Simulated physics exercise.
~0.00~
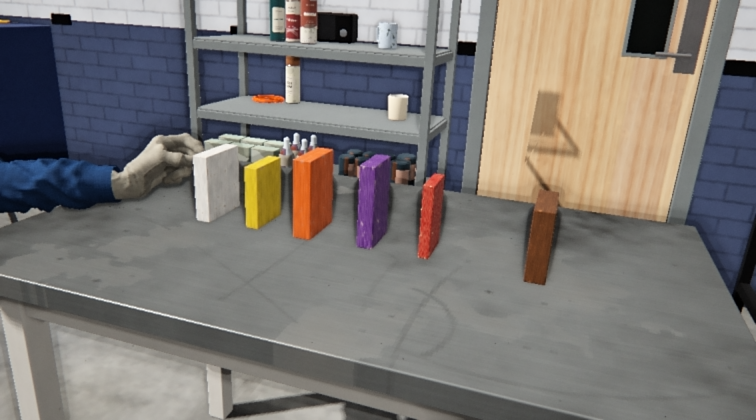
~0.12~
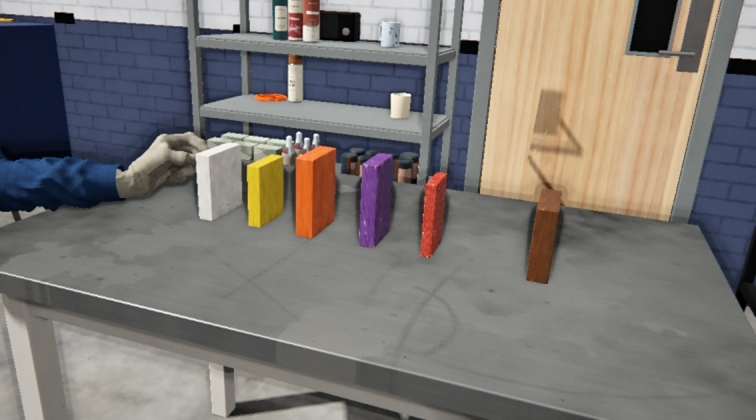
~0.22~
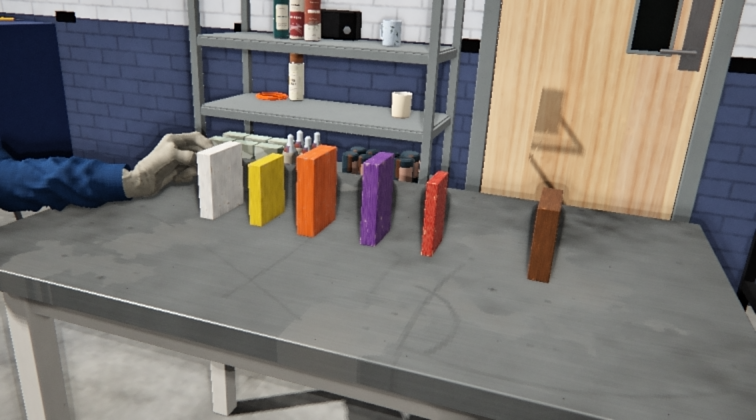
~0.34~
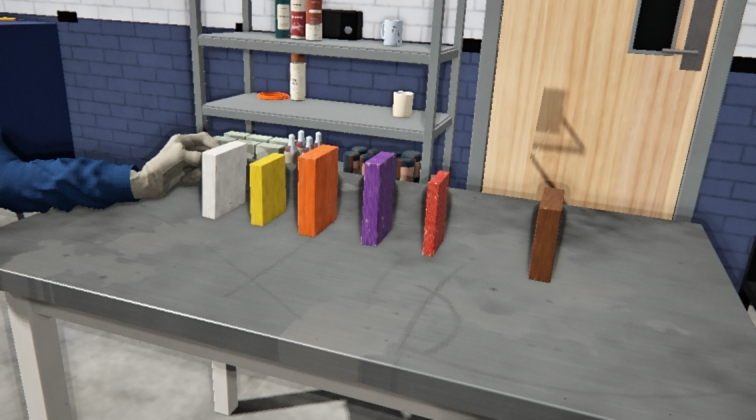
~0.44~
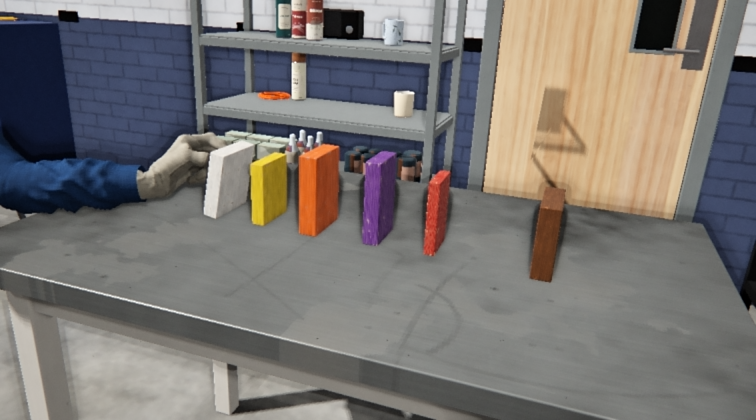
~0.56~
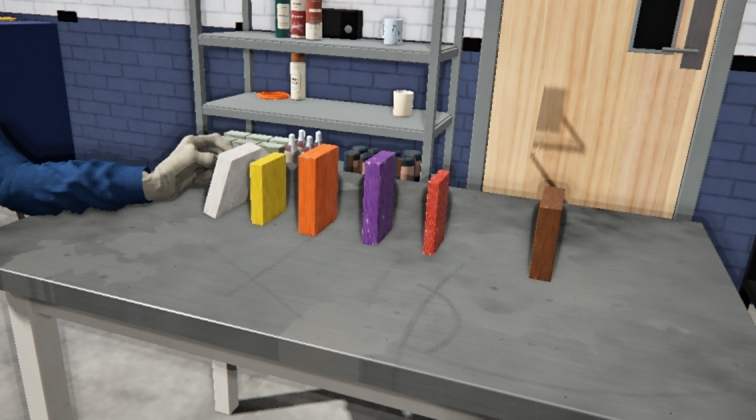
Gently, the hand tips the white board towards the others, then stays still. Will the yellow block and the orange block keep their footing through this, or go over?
The yellow block goes over; the orange block goes over.
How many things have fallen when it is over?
All told, the number is 5.
Around 0.86 s, white board 69° over; yellow block rocked 52° from its first pose near (294, 199); orange block rocked 16° from its first pose near (330, 190).
Around 1.16 s, white board 75° over; orange block rocked 75° from its first pose near (364, 216); yellow block rocked 72° from its first pose near (301, 208); purple block rocked 74° from its first pose.
Around 1.36 s, white board 75° over; orange block on its side near (365, 217); yellow block rocked 72° from its first pose near (301, 208); purple block on its side.
Finally (3.7 s), down or leaning hard on the table, red block, yellow block, orange block and purple block. Final places as the last picture's camera would see them, yellow block near (304, 208), orange block near (365, 217).
